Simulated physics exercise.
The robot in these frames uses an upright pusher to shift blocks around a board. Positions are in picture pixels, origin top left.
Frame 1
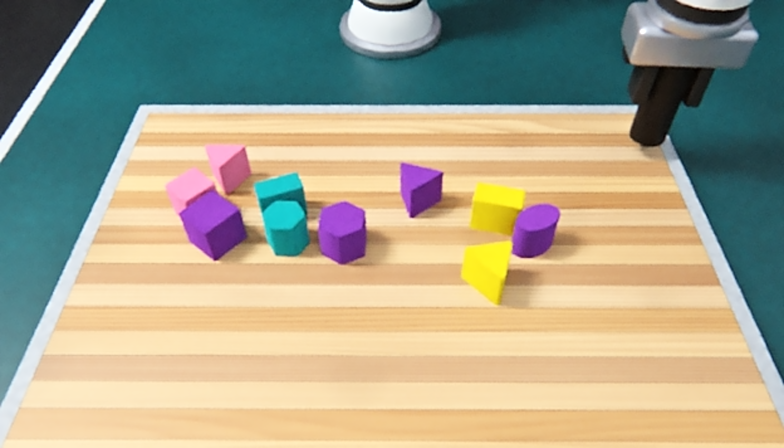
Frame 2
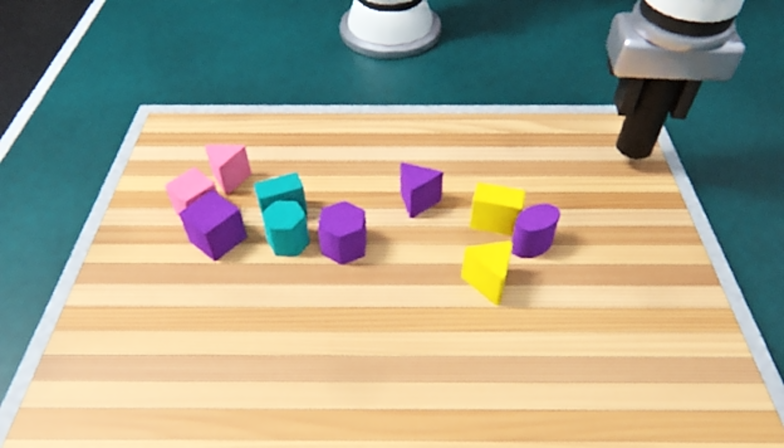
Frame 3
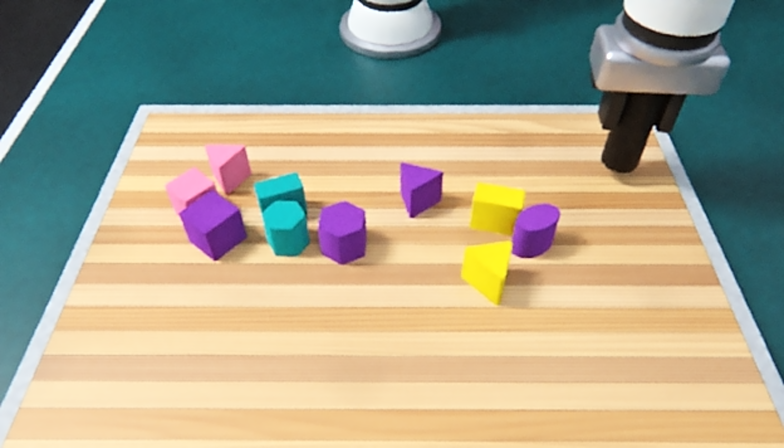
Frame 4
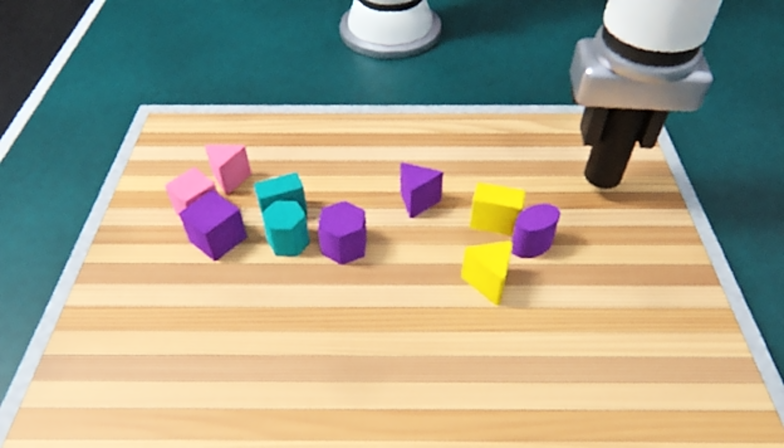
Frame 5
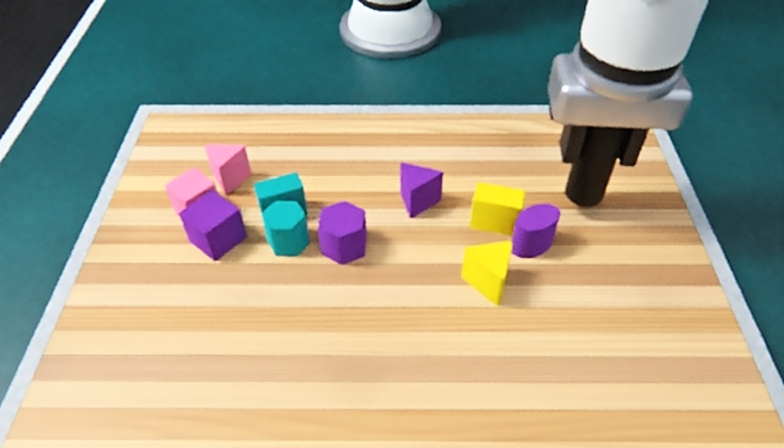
At the start, a robot arm holds a dark upright pusher near the top right corner of a striped wooden board scattered with pink, purple, teal and yellow blocks. The pusher then moves steadily down and left, nearing the purple elliptical block, while all the blocks stay still.
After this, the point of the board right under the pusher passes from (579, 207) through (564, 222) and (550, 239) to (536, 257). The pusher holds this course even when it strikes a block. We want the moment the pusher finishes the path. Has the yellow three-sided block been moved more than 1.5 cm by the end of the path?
No, that is not how it ends up.
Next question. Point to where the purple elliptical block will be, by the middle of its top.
I'd place it at (501, 235), taking the centre of its top.
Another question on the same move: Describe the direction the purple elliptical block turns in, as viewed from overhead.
Clockwise, from overhead.
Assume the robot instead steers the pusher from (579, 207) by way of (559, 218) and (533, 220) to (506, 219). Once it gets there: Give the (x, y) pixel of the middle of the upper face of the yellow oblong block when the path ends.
The centre of its top face lies at (468, 195).
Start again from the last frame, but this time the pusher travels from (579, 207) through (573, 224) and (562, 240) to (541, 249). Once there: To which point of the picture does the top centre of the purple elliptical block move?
About (504, 228).
The first path, step by step. Halfway along, pusher (560, 217); purple elliptical block (531, 221).
At the end, pusher (540, 244); yellow three-sided block (492, 260), turned 15° clockwise; yellow oblong block unmoved; purple elliptical block (501, 235), turned 50° clockwise.
